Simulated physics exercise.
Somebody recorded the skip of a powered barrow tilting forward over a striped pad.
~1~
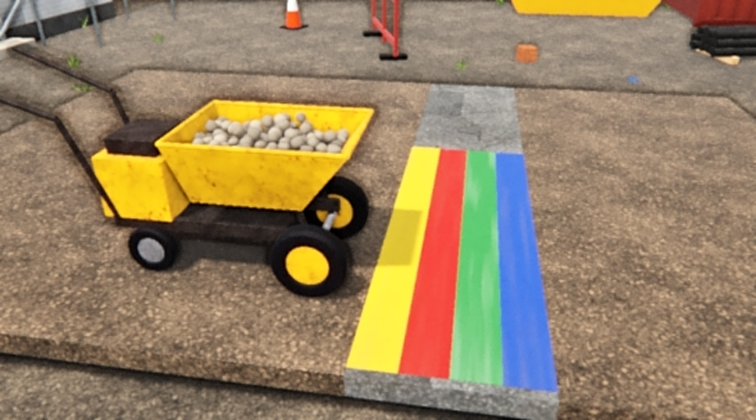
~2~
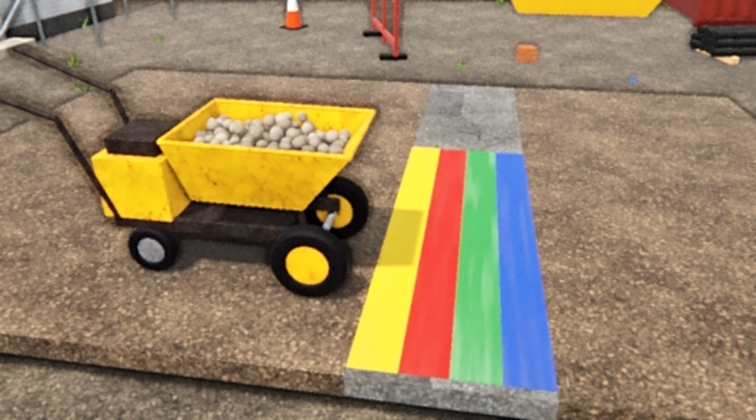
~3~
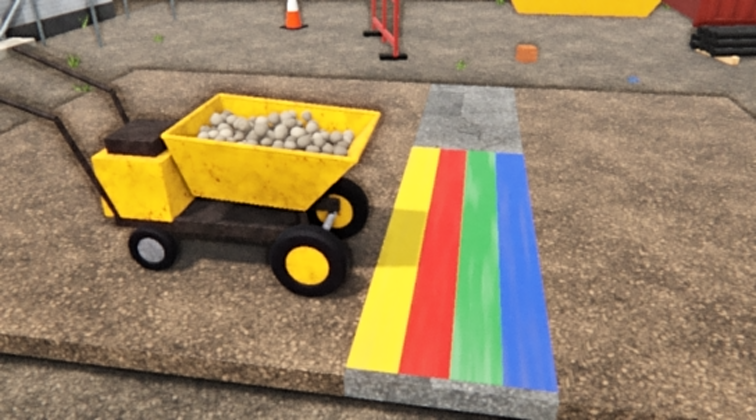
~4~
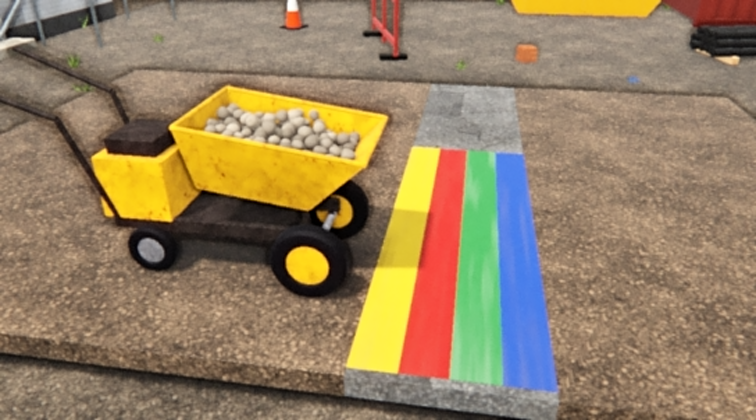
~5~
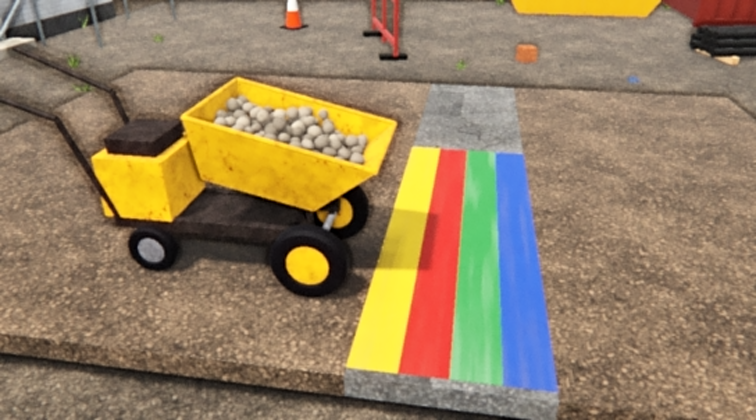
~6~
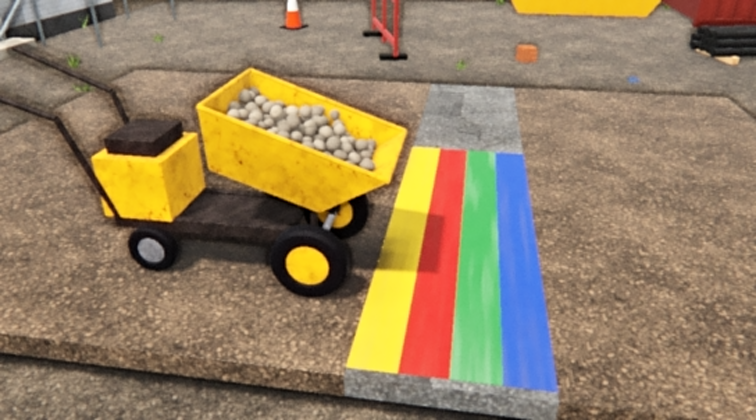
The video shows a yellow powered barrow with a skip full of rounded pebbles beside a pad striped yellow, red, green and blue; the skip starts level, then gradually tilts forward to the right while the wheels stay still.
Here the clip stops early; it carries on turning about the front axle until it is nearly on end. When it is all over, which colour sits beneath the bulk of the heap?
The bulk sits over the green colour.
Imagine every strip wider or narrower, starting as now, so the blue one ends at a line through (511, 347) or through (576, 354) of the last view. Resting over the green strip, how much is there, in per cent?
About 30 % and 30 %.
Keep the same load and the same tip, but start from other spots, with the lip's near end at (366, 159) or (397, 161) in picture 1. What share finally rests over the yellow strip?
You'd get around 0 in a hundred, then 0 in a hundred.
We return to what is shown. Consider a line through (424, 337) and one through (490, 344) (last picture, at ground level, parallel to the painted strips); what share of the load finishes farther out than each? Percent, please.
Roughly 70 and 30 %.
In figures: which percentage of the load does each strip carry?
Yellow strip about 0 per cent, red strip about 15 per cent, green strip about 30 per cent, blue strip about 20 per cent.
Soon, skip tipped steeply; all in the skip.
A while on, skip tipped steeply; most in the skip; a stray few over the red strip; a small part over the green strip; a stray few over the blue strip; a stray few falling.
Towards the end, skip tipped right over; about a third in the skip; a stray few over the yellow strip; a small part over the red strip; about a quarter over the green strip; about a quarter over the blue strip; a small part off the paint.
Finally, skip tipped right over; about a quarter in the skip; a stray few over the yellow strip; a small part over the red strip; about a third over the green strip; about a quarter over the blue strip; a small part off the paint.
